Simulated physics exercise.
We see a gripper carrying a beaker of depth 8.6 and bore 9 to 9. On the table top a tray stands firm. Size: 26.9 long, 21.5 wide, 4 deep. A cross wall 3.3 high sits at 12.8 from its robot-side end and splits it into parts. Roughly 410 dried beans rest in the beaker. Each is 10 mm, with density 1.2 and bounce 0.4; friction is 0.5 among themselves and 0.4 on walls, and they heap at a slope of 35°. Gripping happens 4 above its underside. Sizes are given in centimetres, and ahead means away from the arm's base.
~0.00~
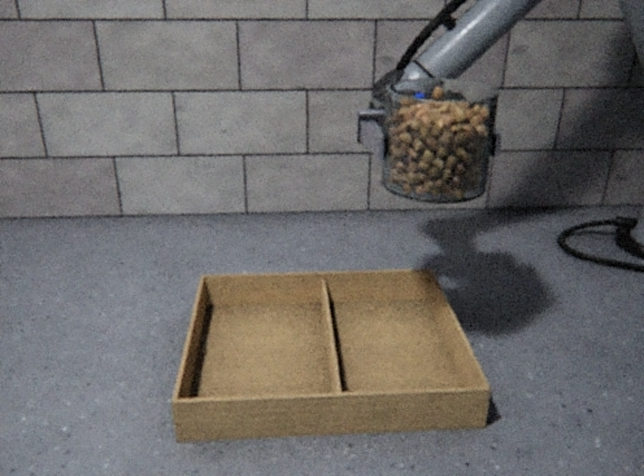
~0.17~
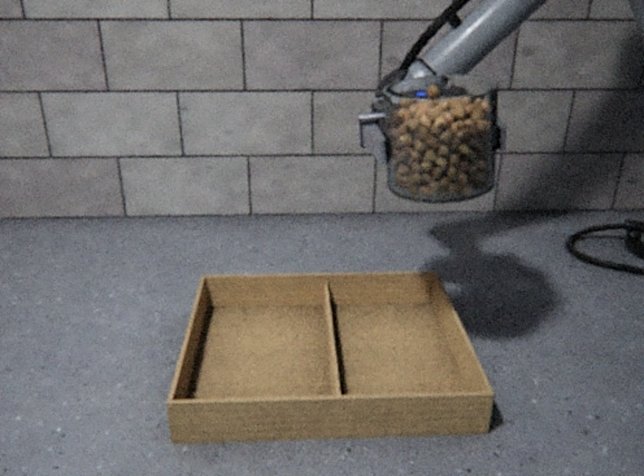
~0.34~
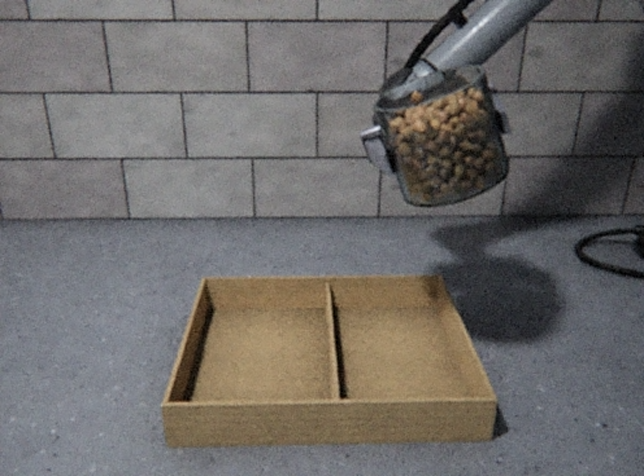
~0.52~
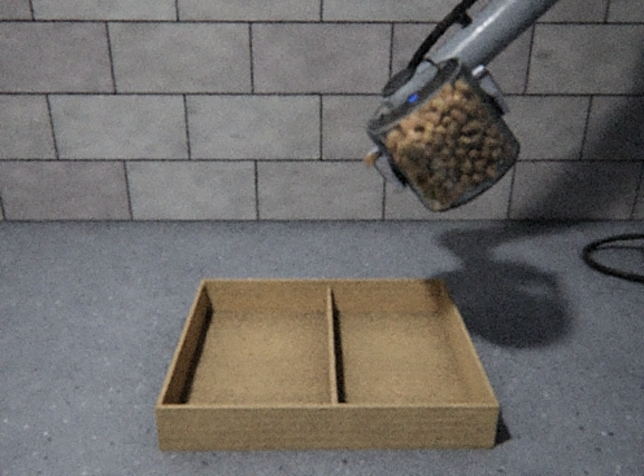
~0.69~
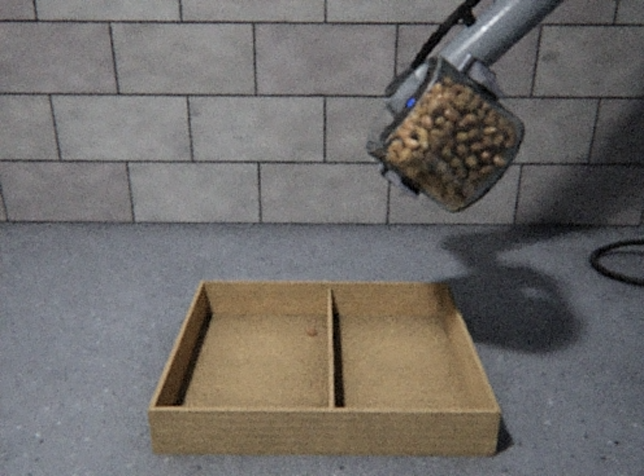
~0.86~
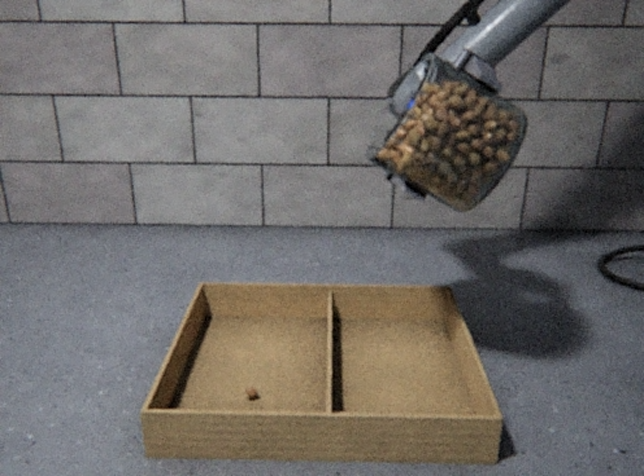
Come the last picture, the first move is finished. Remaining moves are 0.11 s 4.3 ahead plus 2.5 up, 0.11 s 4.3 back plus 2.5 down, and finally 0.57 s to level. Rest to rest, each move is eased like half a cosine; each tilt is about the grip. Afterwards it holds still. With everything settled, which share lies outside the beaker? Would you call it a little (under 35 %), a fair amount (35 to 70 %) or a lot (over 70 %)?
I would call it a fair amount, 35 to 70 %.
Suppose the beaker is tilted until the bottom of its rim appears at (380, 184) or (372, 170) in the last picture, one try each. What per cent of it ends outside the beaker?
Close to 95 percent for the first and close to 70 percent for the second.
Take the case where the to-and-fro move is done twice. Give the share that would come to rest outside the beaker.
That would give close to 60 percent.
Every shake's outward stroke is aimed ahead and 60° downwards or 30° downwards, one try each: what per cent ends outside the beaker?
First try some 5 %, second try some 10 %.
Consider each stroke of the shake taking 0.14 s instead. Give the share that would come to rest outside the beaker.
About 25 per cent, then.
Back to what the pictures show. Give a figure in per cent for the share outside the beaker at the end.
Some 45 in a hundred.
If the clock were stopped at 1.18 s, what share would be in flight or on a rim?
Roughly 40 per cent.
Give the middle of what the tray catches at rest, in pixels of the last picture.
In the final picture, somewhere near (252, 368).
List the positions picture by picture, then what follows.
The beaker middle at (437, 140), level; upper third of the load around (438, 126), from x 390 to 485, top at y 95; 408 in the beaker, in the first picture.
The beaker middle at (440, 138), tilted 6° forward; upper third of the load around (444, 125), from x 395 to 490, top at y 90, in the second picture.
The beaker middle at (442, 137), tilted 21° forward; upper third of the load around (452, 124), from x 390 to 500, top at y 100, in the third picture.
The beaker middle at (443, 137), tilted 39° forward; upper third of the load around (458, 121), from x 370 to 505, top at y 90; 407 in the beaker, 1 in flight or on a rim, in the fourth picture.
The beaker middle at (444, 137), tilted 54° forward; upper third of the load around (459, 116), from x 315 to 510, top at y 85; 407 in the beaker, 1 in the far-side part, in the fifth picture.
The beaker middle at (445, 136), tilted 60° forward; upper third of the load around (461, 116), from x 250 to 515, top at y 85; 407 in the beaker, 1 in the far-side part, in the sixth picture.
After 1.18 s, tilted 56° forward, highest piece 24 above the table; 226 in the beaker, 16 in the far-side part, 1 in the robot-side part, 165 in flight or on a rim.
After 1.49 s, tilted 11° forward, highest piece 27 above the table; 222 in the beaker, 164 in the far-side part, 21 in the robot-side part, 1 on the table or floor.
After 1.85 s, level, highest piece 27 above the table; 222 in the beaker, 164 in the far-side part, 21 in the robot-side part, 1 on the table or floor.
After 2.90 s, level, highest piece 27 above the table; 222 in the beaker, 164 in the far-side part, 21 in the robot-side part, 1 on the table or floor.
In the end, 222 in the beaker, 164 in the far-side part, 21 in the robot-side part, 1 on the table or floor. That is 46 % outside the beaker.
